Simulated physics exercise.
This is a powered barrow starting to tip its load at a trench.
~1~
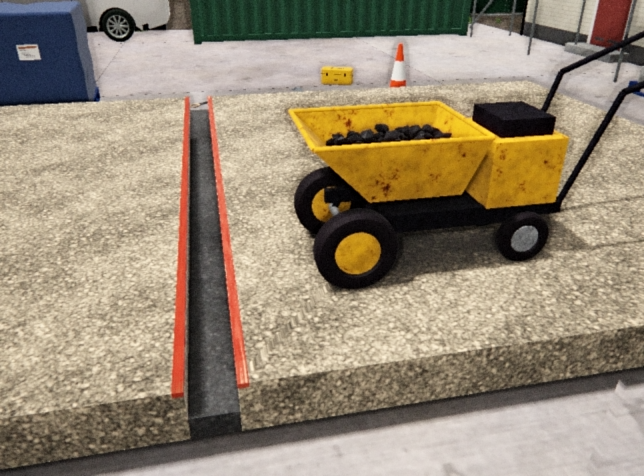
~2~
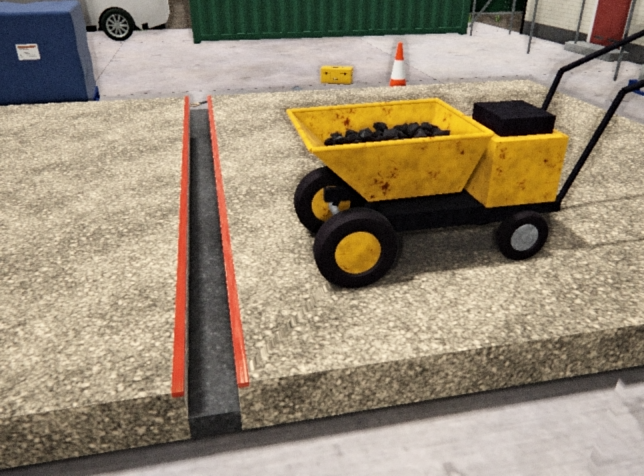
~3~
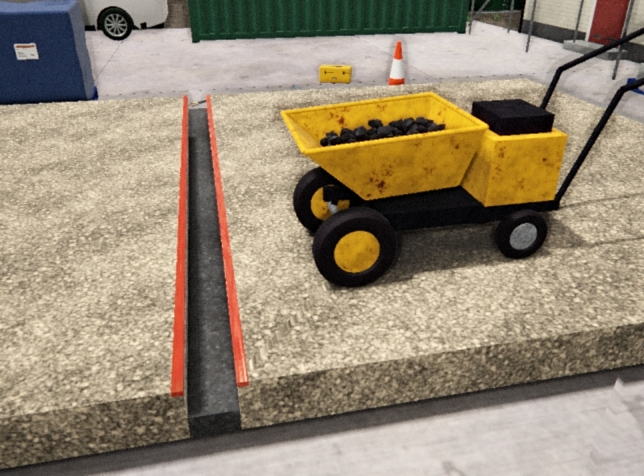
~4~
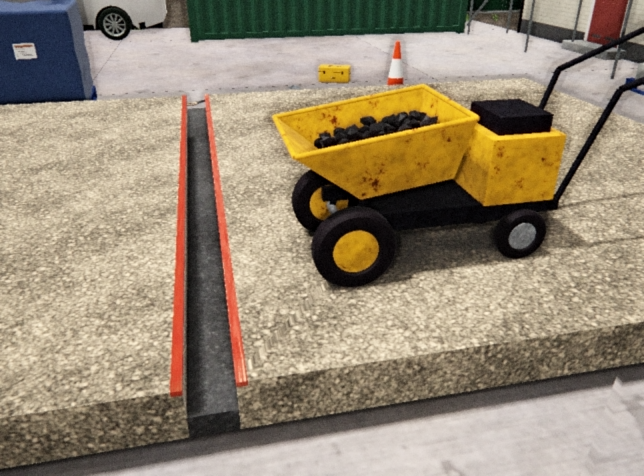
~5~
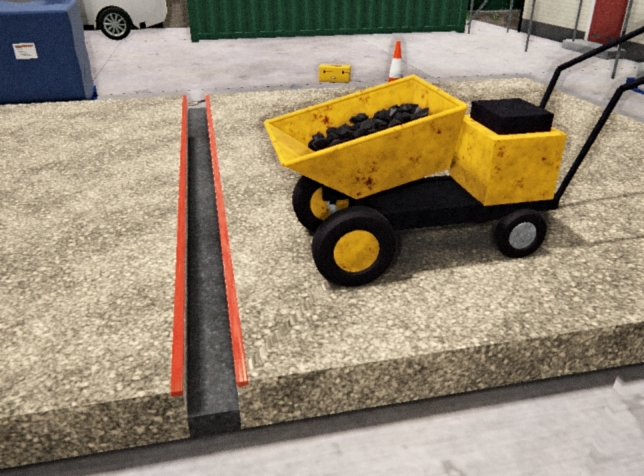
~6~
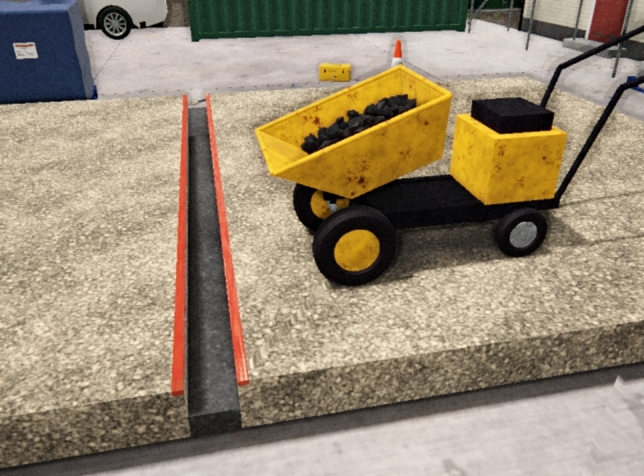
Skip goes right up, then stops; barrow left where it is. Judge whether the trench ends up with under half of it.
It ends up with over half.
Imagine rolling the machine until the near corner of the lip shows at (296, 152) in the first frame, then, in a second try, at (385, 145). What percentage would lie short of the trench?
0 % then 60 %.
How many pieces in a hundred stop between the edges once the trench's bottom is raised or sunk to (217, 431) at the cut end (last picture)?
I'd put it at about 100 in a hundred.
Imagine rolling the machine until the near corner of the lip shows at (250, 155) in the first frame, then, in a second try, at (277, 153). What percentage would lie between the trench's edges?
10 % and 40 %.
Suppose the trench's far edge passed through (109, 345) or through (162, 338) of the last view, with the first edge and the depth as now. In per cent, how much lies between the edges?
The first case gives around 100 percent, and the second around 90 percent.
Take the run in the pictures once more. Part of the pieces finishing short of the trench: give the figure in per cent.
About 5 per cent.
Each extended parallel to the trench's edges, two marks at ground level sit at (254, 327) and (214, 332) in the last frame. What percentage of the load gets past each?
The first comes to 90 per cent, the second to 60 per cent.
Shortly afterwards, skip tipped steeply; the whole lot in the skip.
Next, skip tipped right over; near two thirds in the skip; only a few short of the trench; near a quarter in or heaped over the trench; only a few falling.
Some moments later, skip tipped right over; a little in the skip; a little short of the trench; the bulk in or heaped over the trench; a little beyond it.
In the end, skip tipped right over; a little in the skip; a little short of the trench; the bulk in or heaped over the trench; a little beyond it.
